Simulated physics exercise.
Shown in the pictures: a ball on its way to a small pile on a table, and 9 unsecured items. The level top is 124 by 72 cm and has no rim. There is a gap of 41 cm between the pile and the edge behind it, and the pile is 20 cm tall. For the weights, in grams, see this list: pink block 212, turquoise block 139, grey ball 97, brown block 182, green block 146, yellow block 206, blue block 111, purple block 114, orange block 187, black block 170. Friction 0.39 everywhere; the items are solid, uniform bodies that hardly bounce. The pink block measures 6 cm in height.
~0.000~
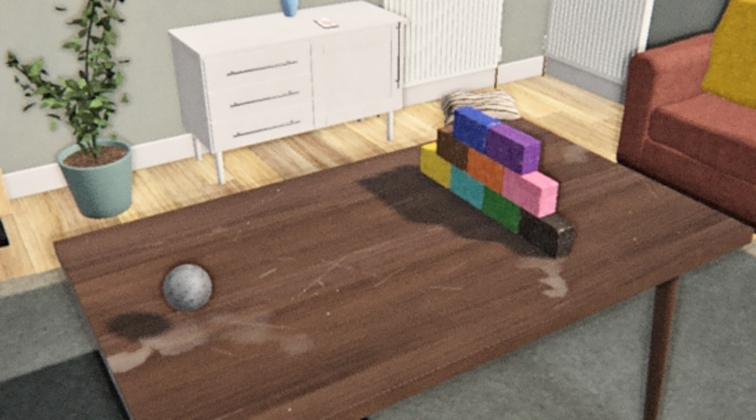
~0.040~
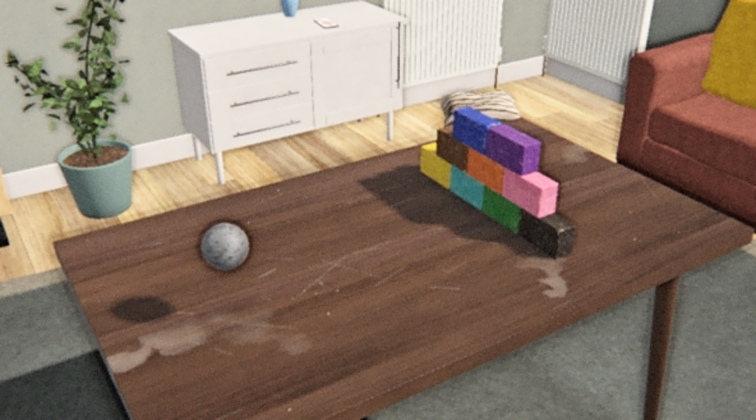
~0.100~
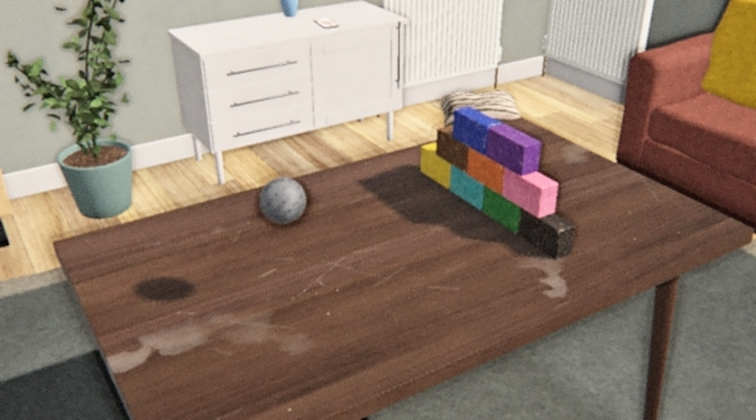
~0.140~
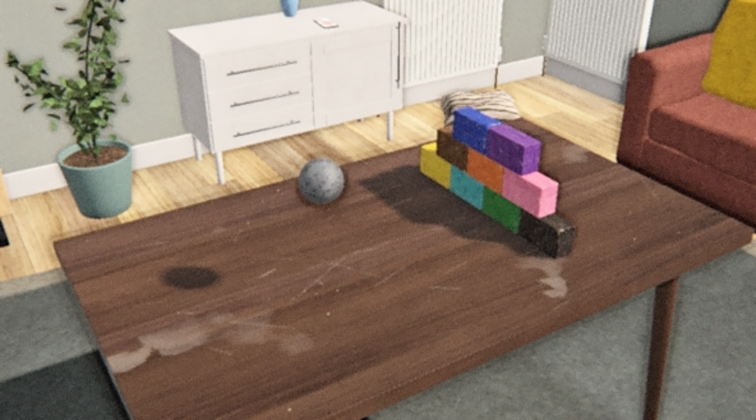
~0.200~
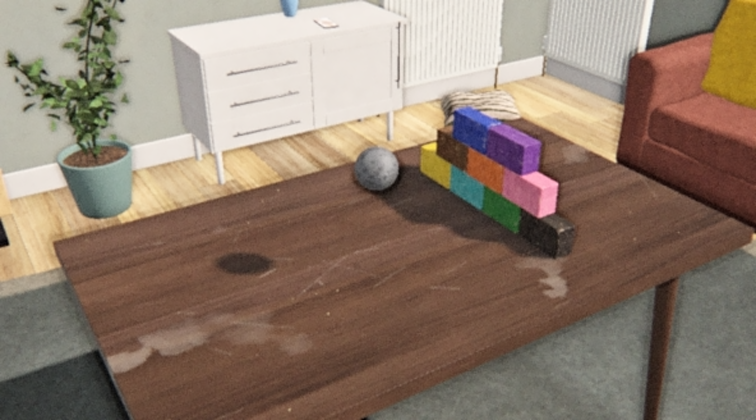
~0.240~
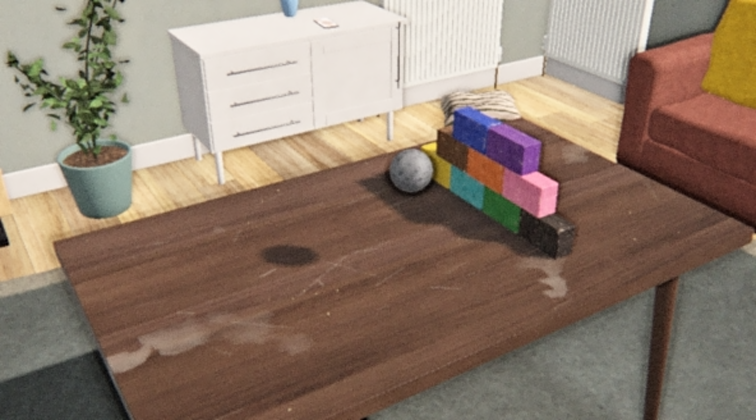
A grey ball moved through the air above a wooden table, rising in view from the left and drifting right, until it was beside the yellow end of a stack of colourful blocks.
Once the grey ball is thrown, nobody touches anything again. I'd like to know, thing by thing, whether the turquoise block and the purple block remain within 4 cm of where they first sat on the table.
Turquoise block: It does; purple block: It does.
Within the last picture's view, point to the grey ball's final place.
Roughly (515, 227).
After 0.34 s, 5 cm short of the pile; grey ball near (487, 207).
After 0.44 s, grey ball near (513, 225).
In the end (1.0 s), all 9 under 4 cm from the start. At the end, from the last picture's camera, turquoise block near (473, 185), purple block near (513, 149).
